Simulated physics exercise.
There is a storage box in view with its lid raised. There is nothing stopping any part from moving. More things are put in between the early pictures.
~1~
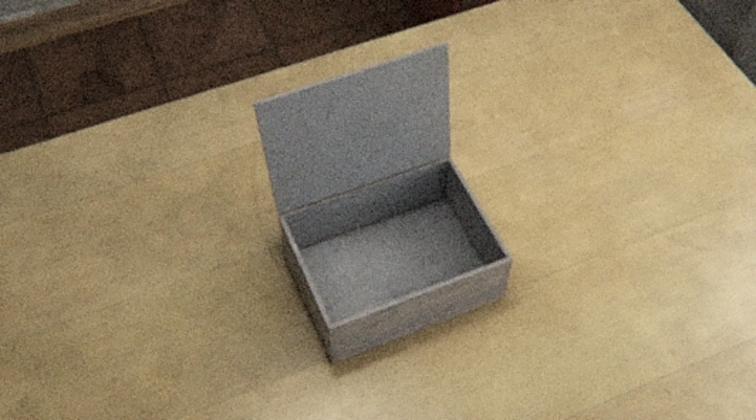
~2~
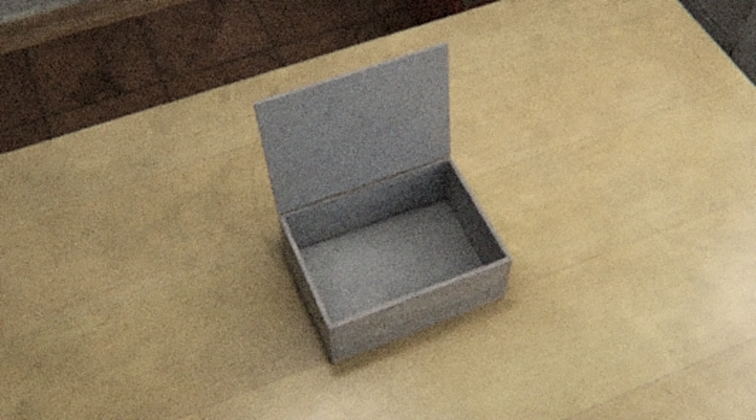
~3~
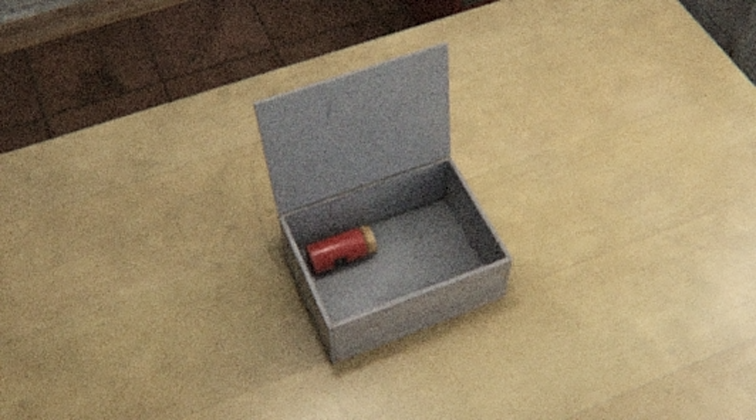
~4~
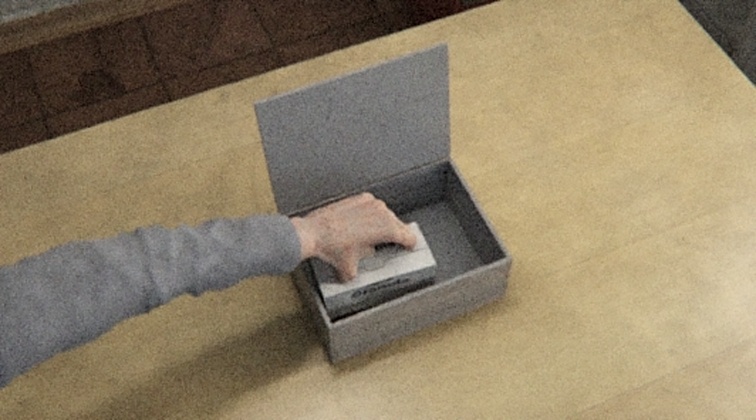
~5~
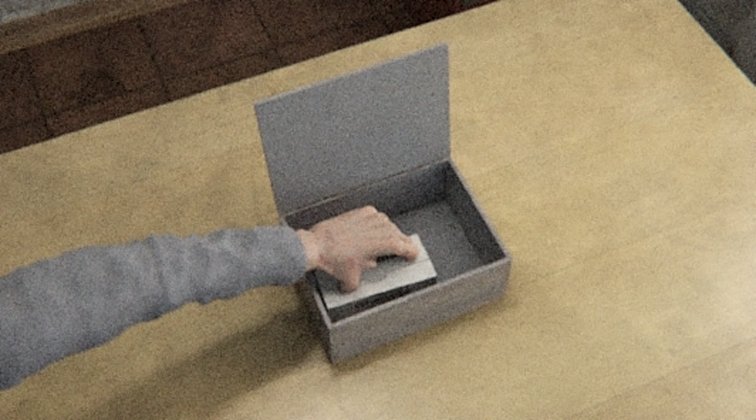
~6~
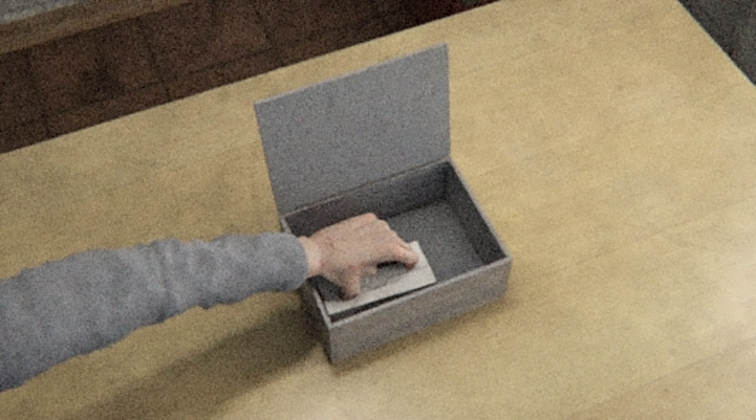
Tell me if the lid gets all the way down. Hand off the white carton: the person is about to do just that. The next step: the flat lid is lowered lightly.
It does.
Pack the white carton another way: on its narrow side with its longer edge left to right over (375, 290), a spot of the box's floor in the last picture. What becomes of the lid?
It seals the box.
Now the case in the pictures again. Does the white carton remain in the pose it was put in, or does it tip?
Simply put, it remains unturned.
Then, 1.50 s on from there, lid 67° above the rim.
Then, 1.80 s on from there, lid 32° above the rim.
In the end, lid shut; both unmoved. At the end, from the last picture's camera, white carton near (375, 288).
